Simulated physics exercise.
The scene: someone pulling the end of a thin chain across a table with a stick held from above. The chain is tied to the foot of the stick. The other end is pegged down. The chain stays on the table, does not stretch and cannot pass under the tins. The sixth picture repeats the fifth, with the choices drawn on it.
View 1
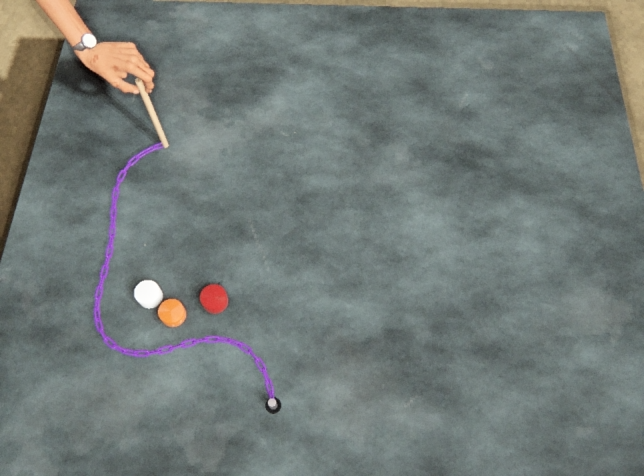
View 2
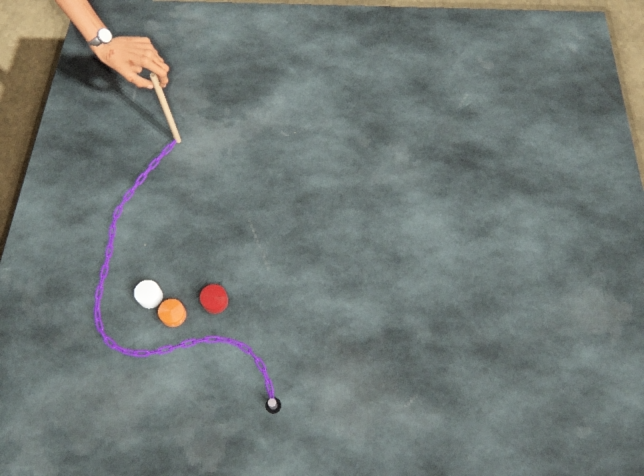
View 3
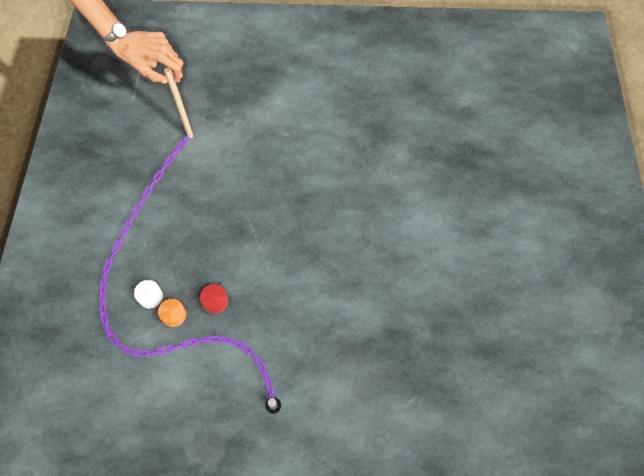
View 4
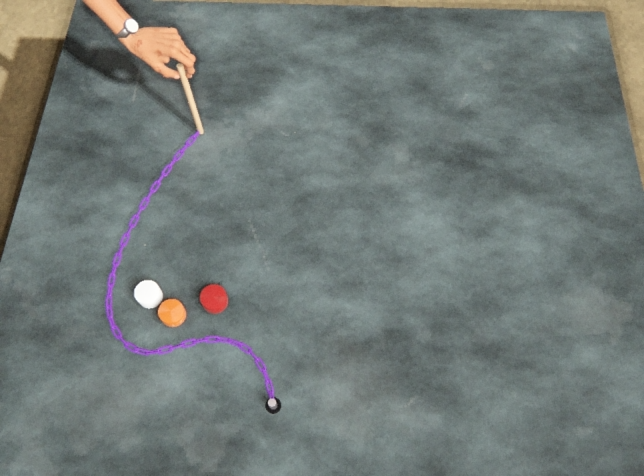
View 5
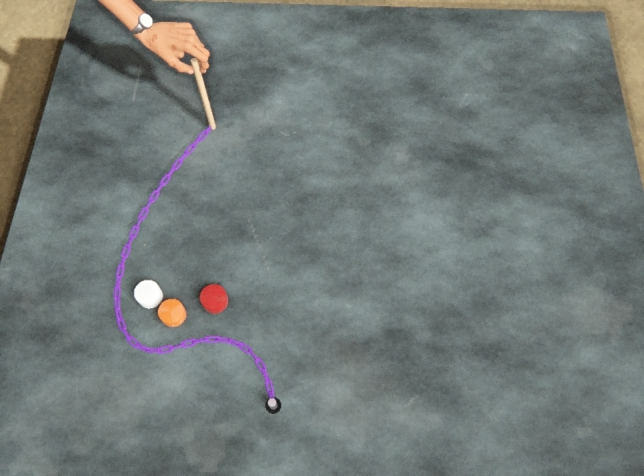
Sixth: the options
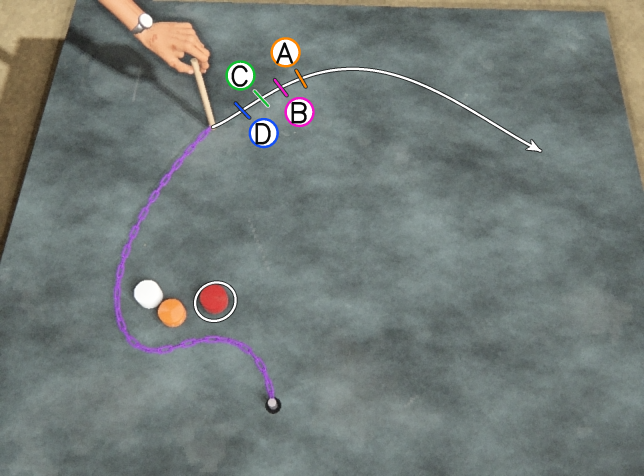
In the video, a hand holding a stick drags the upper end of a purple chain rightward across a dark table, drawing its curve closer to the white, orange and red tins while the lower end stays pegged.
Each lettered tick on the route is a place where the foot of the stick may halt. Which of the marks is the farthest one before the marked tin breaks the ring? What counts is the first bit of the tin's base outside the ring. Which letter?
All is well up to A.
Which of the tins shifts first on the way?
The white tin.
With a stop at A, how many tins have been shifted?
By then, two.
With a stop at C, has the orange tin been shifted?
By then, no.
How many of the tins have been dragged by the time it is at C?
The count is none.
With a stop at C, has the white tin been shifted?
By then, no.
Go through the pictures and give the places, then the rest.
In the first picture, red tin (214, 299); peg (273, 404); orange tin (172, 313).
In the second picture, orange tin (172, 313); white tin (149, 294).
In the third picture, red tin (214, 299); peg (273, 404).
In the fourth picture, orange tin (172, 313); white tin (149, 294).
In the fifth picture, red tin (214, 299); peg (273, 404); orange tin (172, 313).
On the copy, A at (301, 79); B at (281, 88); C at (261, 98); D at (242, 110); the ring at (215, 301); the route from (213, 127) via (380, 71) to (540, 151).
On A. First, foot of the stick (244, 110); red tin (214, 299).
Then, foot of the stick (275, 91); white tin (162, 291); red tin (214, 299).
Finally, foot of the stick (301, 79); orange tin (191, 308); white tin (188, 285); red tin (215, 299); the red tin is still in its ring.
By contrast, B is safe but short; C is safe but short; D is safe but short.
